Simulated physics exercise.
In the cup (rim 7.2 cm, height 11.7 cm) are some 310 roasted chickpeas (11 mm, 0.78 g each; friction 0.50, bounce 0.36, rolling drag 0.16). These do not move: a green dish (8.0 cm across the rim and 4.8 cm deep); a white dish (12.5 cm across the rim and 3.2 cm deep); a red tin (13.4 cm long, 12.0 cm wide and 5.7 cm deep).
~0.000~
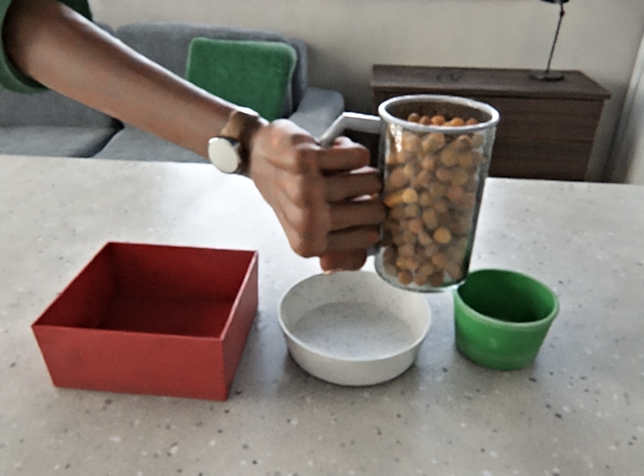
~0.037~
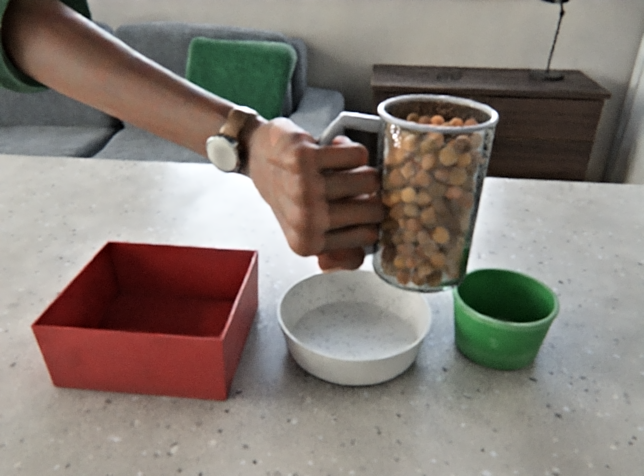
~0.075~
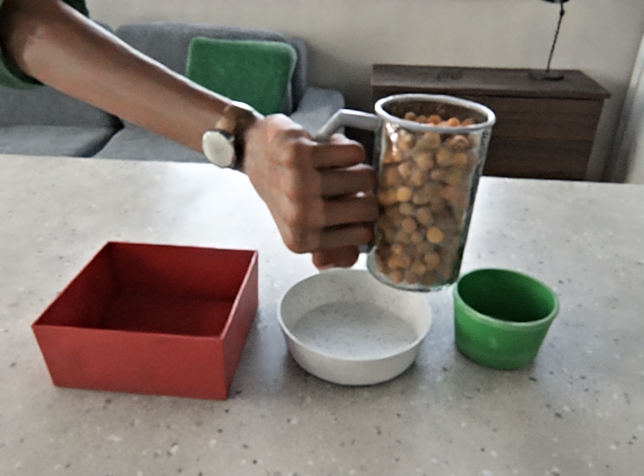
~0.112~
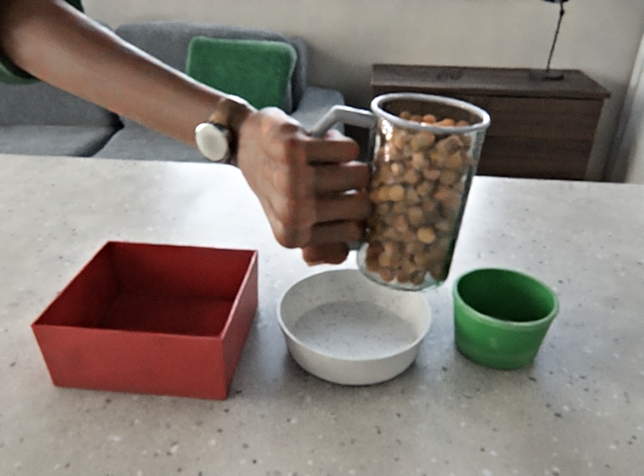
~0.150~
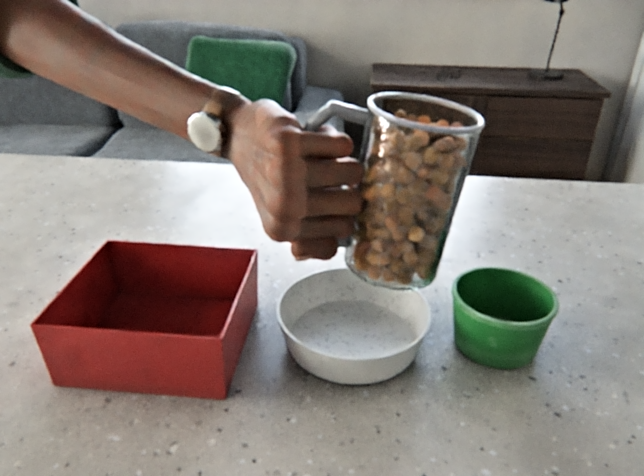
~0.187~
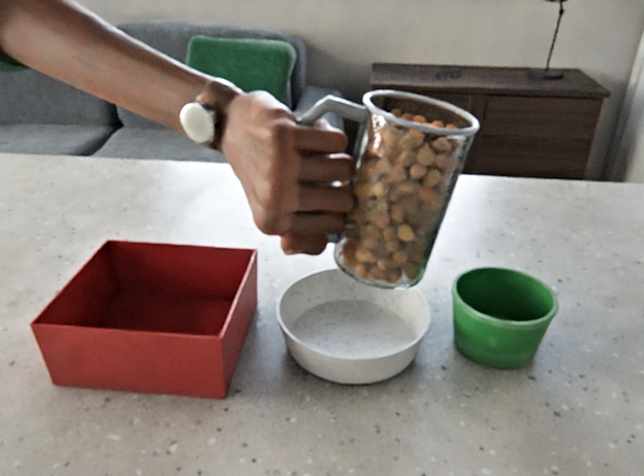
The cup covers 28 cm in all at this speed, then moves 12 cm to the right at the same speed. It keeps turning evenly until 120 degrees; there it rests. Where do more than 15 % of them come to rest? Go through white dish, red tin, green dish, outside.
White dish below, red tin above, green dish below, outside below.
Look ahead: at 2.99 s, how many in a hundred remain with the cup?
Some 0 per cent of the load.
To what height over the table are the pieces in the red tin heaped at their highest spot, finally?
Roughly 4.5 cm.
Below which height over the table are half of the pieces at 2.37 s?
Roughly 2 cm.
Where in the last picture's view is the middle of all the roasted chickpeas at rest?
Near (195, 322).
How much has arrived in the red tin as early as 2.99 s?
Near 90 per cent so far.
Then, at 1.03 s, tilt 77 degrees; cup 100 %; middle of all pieces near (218, 187).
Then, at 1.73 s, tilt 120 degrees; white dish 5 %, cup 40 %, red tin 50 %, outside 5 %; middle of all pieces near (170, 269).
After 2.37 s, tilt 120 degrees; white dish 5 %, red tin 90 %, outside 5 %; middle of all pieces near (197, 323).
Then, at 2.99 s, tilt 120 degrees; white dish 5 %, red tin 90 %, outside 5 %; middle of all pieces near (197, 323).
At rest (3.2 s), green dish 0 %, white dish 5 %, cup 0 %, red tin 90 %, outside 5 %.
